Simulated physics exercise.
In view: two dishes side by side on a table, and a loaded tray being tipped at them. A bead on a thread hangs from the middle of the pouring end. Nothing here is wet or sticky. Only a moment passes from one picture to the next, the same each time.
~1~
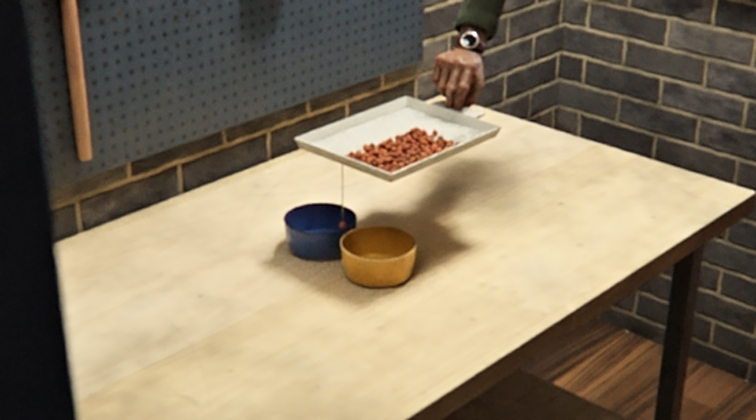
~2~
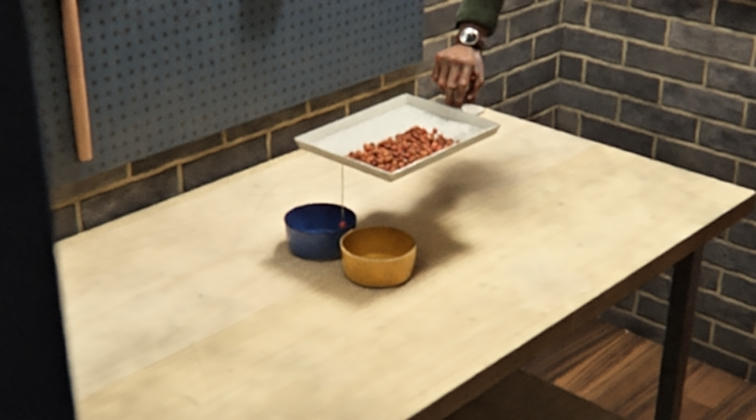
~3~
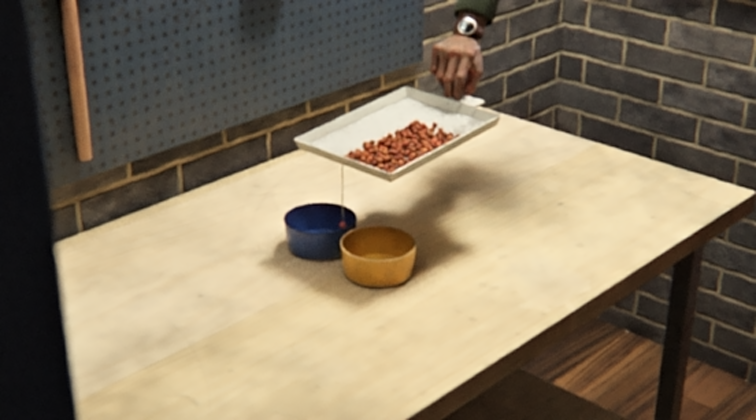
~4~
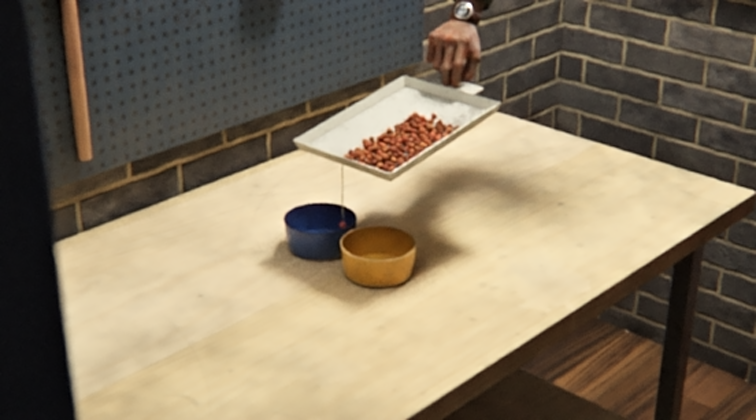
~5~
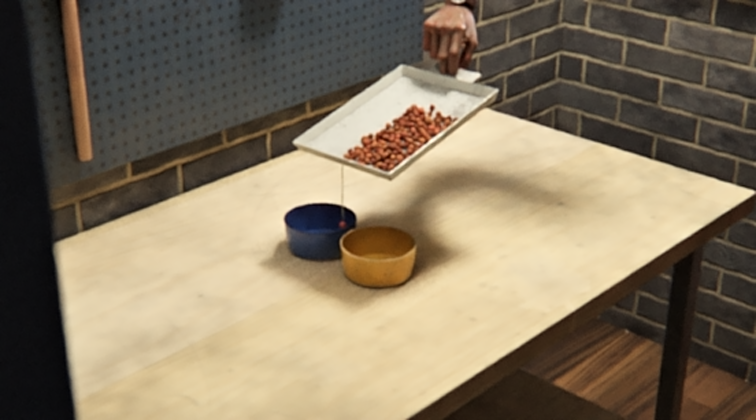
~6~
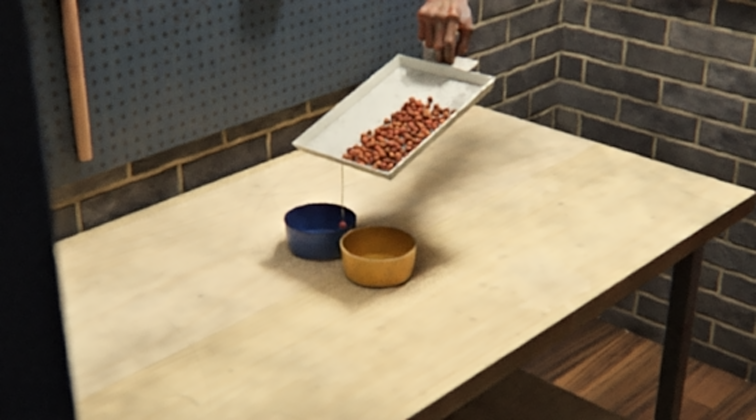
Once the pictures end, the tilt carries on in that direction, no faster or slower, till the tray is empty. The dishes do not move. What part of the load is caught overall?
Together they catch only the smaller part.
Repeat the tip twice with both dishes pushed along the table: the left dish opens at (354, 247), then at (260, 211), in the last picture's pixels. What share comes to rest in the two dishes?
In turn 20 and 60 in a hundred.
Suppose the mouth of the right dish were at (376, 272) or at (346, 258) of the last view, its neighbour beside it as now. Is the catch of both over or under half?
In turn: Over half; more than half.
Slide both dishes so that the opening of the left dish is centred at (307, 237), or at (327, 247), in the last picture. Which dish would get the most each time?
In turn: The left one; the left dish.
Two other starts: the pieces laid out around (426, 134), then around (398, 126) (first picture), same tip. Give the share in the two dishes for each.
First some 20, then 20 per cent.
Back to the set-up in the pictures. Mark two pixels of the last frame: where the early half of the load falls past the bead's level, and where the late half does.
Around (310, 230) and then (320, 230).
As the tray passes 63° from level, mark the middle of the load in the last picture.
At about (358, 145).
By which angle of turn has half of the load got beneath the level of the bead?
At about 105°.
Just after the last frame, tray tipped steeply; almost all on the tray; just a few in the air.
A moment on, tray tipped past a quarter turn; roughly a third on the tray; about a tenth in the left dish; about a tenth outside both; roughly a third in the air.
Further on, tray tipped past a quarter turn; roughly a quarter in the left dish; the larger part outside both.
When it is over, tray tipped past a quarter turn; not one in the right dish; roughly a quarter in the left dish; the larger part outside both.
